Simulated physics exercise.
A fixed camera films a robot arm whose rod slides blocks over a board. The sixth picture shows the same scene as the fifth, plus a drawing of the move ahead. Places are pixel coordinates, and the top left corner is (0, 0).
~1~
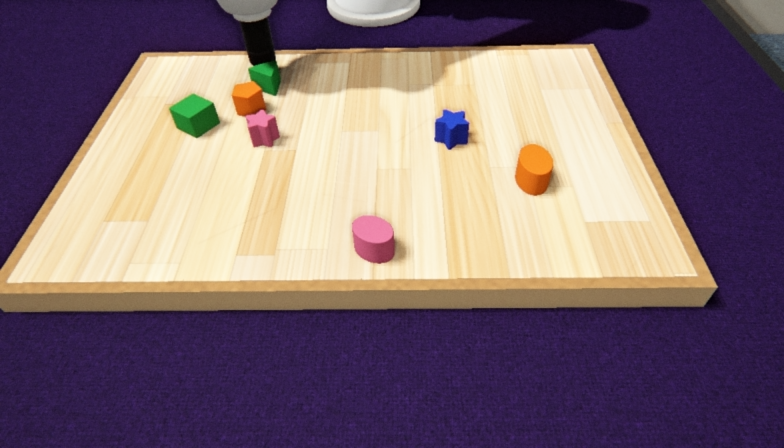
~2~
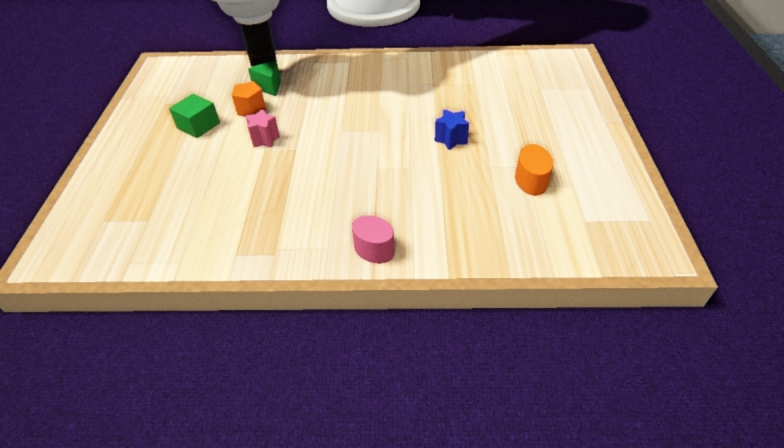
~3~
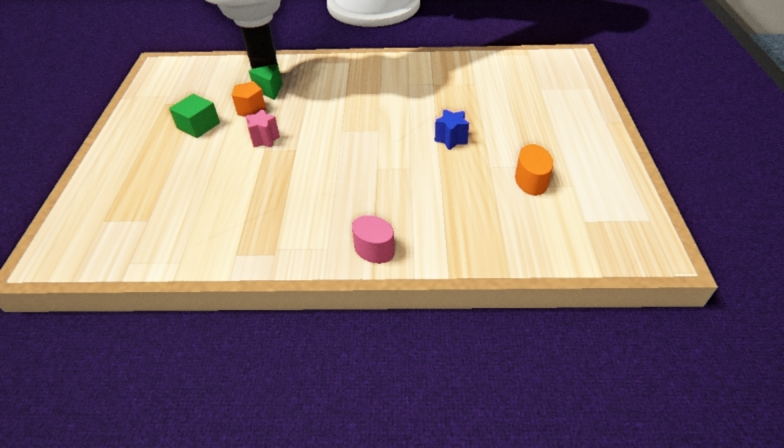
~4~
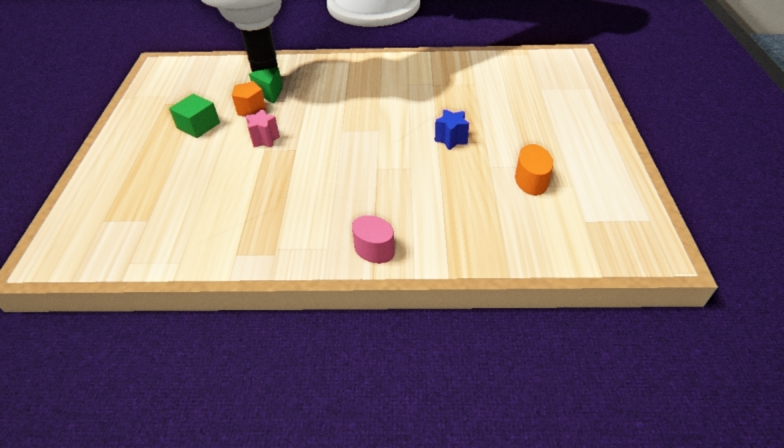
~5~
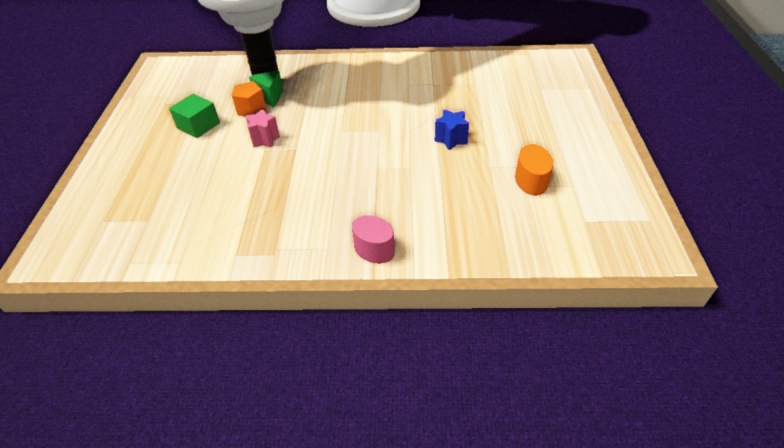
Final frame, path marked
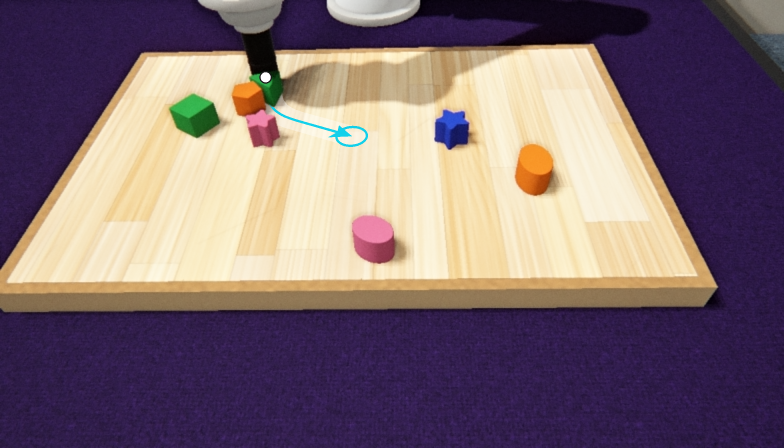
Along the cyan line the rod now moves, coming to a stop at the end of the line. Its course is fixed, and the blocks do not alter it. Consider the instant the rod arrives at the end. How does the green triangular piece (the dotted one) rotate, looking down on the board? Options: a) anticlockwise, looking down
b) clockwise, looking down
I'll go with b - clockwise, looking down.
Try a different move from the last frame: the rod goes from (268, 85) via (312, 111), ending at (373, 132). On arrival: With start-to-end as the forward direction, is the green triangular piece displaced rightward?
That would be a yes.
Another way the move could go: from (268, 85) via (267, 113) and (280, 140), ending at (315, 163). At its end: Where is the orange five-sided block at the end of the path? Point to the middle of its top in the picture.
Its top middle will sit at (231, 101).
Path on the board, from (268, 85) by way of (274, 109) and (309, 124) to (352, 136); the dot is on the green triangular piece.
What follows on the original path. One third of the way, rod at (272, 97); orange five-sided block at (240, 94), turned 15° clockwise; pink star-shaped block at (260, 123), turned 20° clockwise; green triangular piece at (270, 103), turned 15° clockwise.
Two thirds of the way, rod at (308, 112); orange five-sided block at (240, 94), turned 15° clockwise; pink star-shaped block at (259, 126), turned 45° clockwise; green triangular piece at (284, 115), turned 45° clockwise.
At the end, rod at (350, 123); green four-sided block in place; orange five-sided block at (240, 94), turned 15° clockwise; pink star-shaped block at (259, 126), turned 45° clockwise; green triangular piece at (284, 115), turned 45° clockwise.
